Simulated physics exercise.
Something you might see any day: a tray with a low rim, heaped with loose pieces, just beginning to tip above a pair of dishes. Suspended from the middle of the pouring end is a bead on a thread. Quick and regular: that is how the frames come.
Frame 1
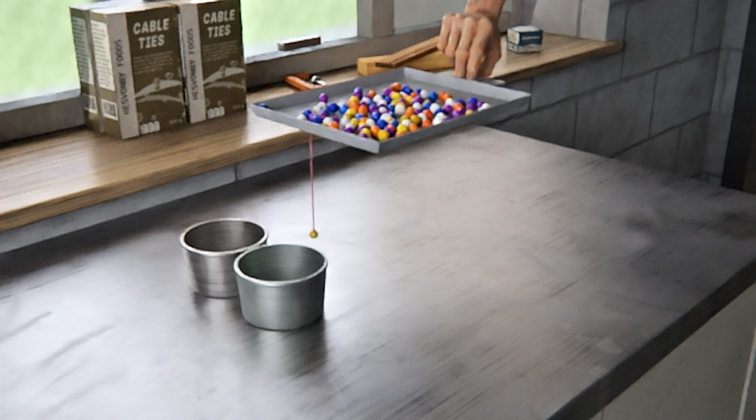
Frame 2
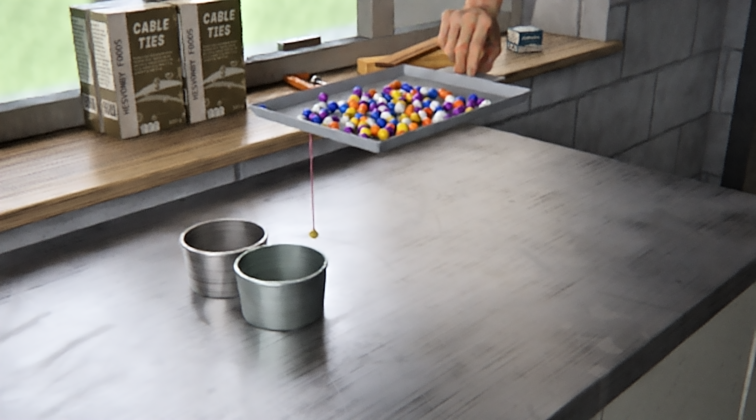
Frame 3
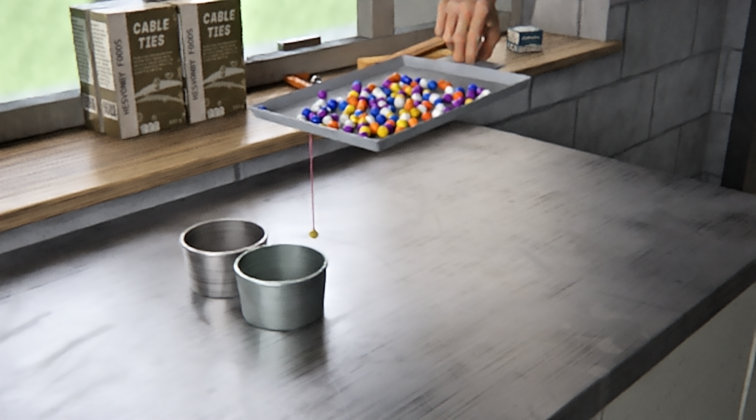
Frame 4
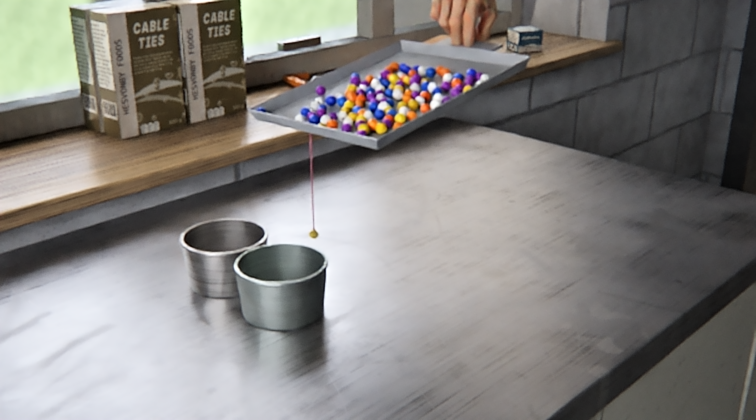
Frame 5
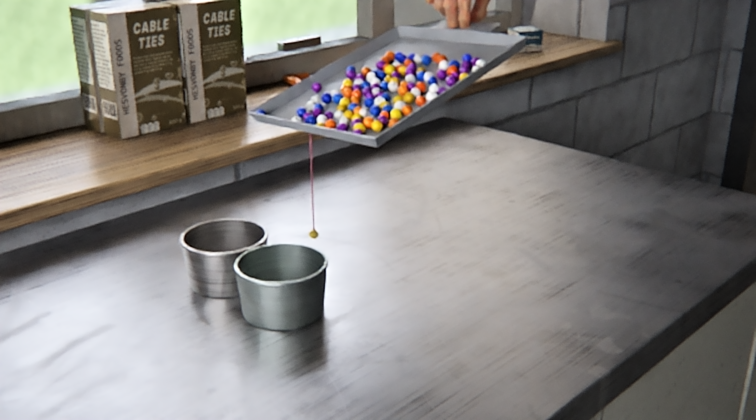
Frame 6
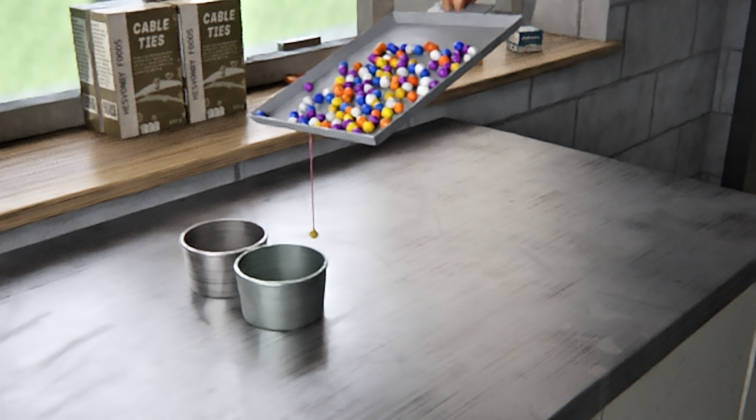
On a dark metal counter beside a window, a hand raised the far end of a tray of colorful beads, tilting it steadily above two metal cups while a small bead hung from a thread.
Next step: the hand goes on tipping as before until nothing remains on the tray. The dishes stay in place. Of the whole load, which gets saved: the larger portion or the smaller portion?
The larger portion.
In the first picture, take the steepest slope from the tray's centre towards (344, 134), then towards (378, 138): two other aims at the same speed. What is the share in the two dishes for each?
The first try would leave around 30 per cent there, the second around 0 per cent.
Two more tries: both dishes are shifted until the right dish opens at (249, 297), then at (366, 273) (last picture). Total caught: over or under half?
Taking them in turn, it's short of half and then short of half.
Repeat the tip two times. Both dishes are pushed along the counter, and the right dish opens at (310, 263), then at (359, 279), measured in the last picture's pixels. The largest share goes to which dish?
In the first try it's the one on the left, and in the second it's the one on the left.
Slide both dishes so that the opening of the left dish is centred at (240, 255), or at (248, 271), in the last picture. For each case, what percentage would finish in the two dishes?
First position: Some 50 %; second position: Some 20 %.
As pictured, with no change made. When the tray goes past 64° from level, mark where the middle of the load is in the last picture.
Close to (270, 144).
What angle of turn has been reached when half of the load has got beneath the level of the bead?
Around 75° of tilt.
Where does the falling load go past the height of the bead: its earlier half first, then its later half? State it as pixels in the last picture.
Early half (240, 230), late half (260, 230).
Soon, tray tipped steeply; about half on the tray; a small part in the right dish; about a quarter in the left dish; a stray few outside both; about a quarter in the air.
A while on, tray tipped past a quarter turn; about a third in the right dish; about half in the left dish; a small part outside both.
Towards the end, tray tipped past a quarter turn; about a third in the right dish; about half in the left dish; a small part outside both.
Finally, tray tipped past a quarter turn; about a third in the right dish; about half in the left dish; a small part outside both.
